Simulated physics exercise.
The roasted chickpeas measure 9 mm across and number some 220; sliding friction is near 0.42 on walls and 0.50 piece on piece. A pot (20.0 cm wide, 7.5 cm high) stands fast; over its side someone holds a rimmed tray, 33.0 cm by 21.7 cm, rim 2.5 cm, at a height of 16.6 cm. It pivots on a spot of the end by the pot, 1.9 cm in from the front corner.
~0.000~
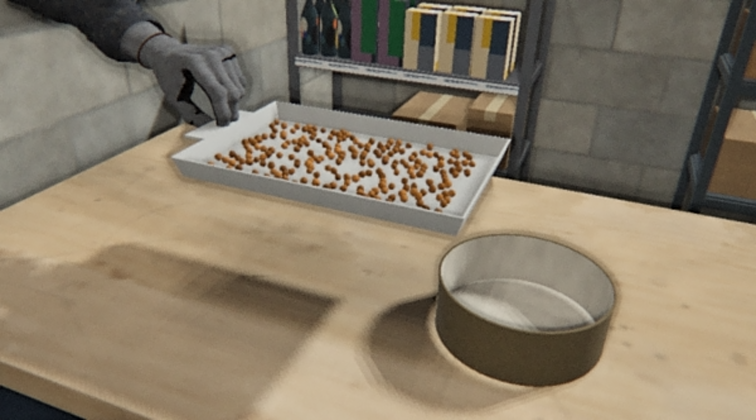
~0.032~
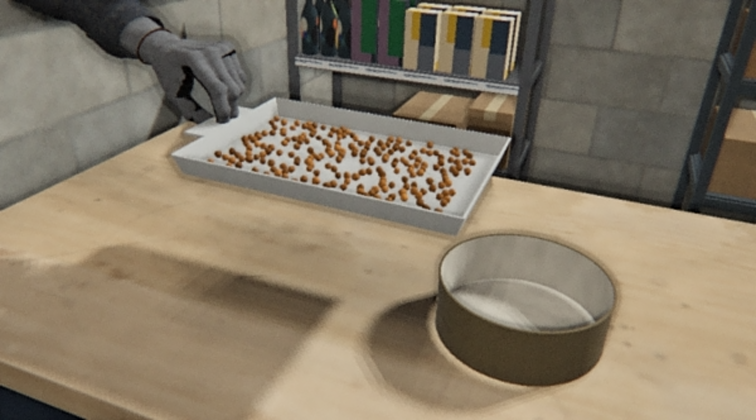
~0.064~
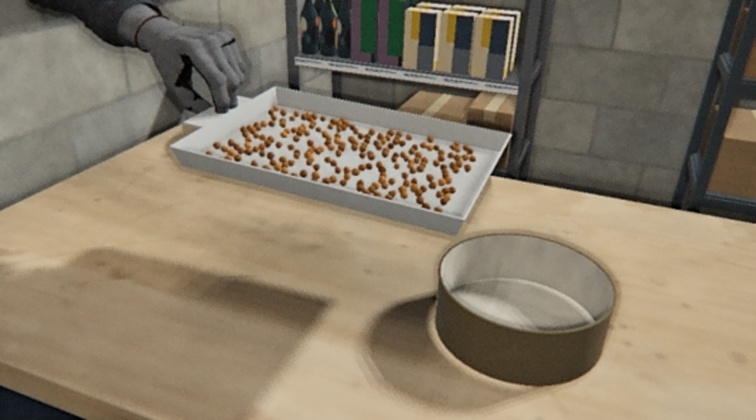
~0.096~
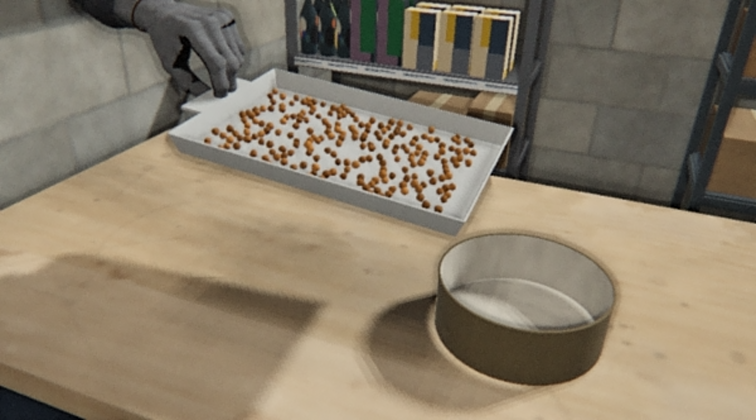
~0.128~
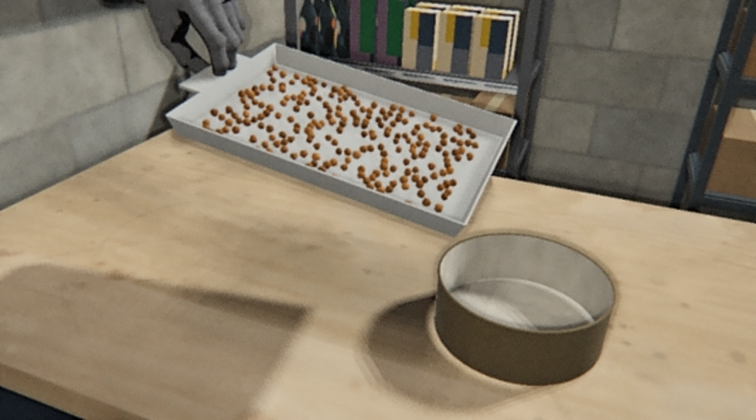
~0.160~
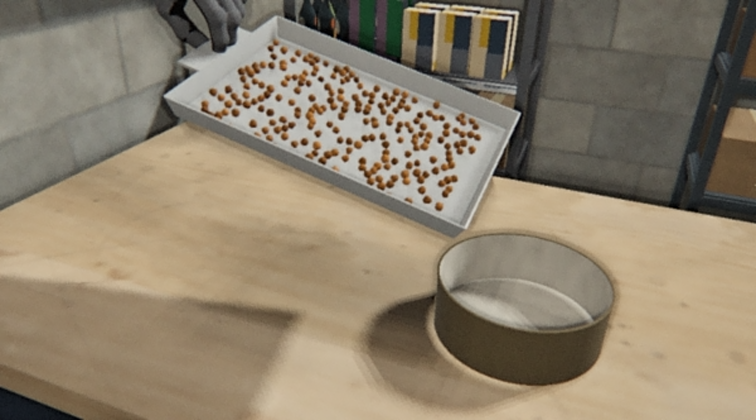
On a light wooden table, a gray-gloved hand held a white rimmed tray scattered with small orange-brown balls beside a round pot, then raised the left end, steadily tilting the tray down toward the right.
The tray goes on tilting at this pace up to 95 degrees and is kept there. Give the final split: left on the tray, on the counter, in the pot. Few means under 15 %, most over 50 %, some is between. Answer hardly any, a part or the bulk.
Tray hardly any, counter the bulk, pot hardly any.
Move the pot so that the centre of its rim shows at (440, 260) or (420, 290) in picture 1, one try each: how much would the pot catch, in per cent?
Some 0 and 20 per cent.
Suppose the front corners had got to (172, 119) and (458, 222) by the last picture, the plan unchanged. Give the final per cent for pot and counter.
Pot 0, counter 100.
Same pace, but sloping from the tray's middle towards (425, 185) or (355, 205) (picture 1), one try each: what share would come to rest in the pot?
Some 75 and 0 per cent.
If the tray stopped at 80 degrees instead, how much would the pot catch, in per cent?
Then about 5 per cent.
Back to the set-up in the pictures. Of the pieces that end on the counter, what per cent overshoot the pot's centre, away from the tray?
Some 70 per cent.
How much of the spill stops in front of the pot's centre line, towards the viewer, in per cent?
Some 100 per cent.
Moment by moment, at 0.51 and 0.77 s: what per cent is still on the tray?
In turn: 100, 5.
After 0.37 s, tilt 59 degrees; the tray holds 100 %, the pot 0 %.
After 0.51 s, tilt 85 degrees; the tray holds 100 %, the pot 0 %.
After 0.77 s, tilt 95 degrees; the tray holds 5 %, the pot 0 %.
By 1.6 s all is still; tray 0 %, counter 100 %, pot 0 %.
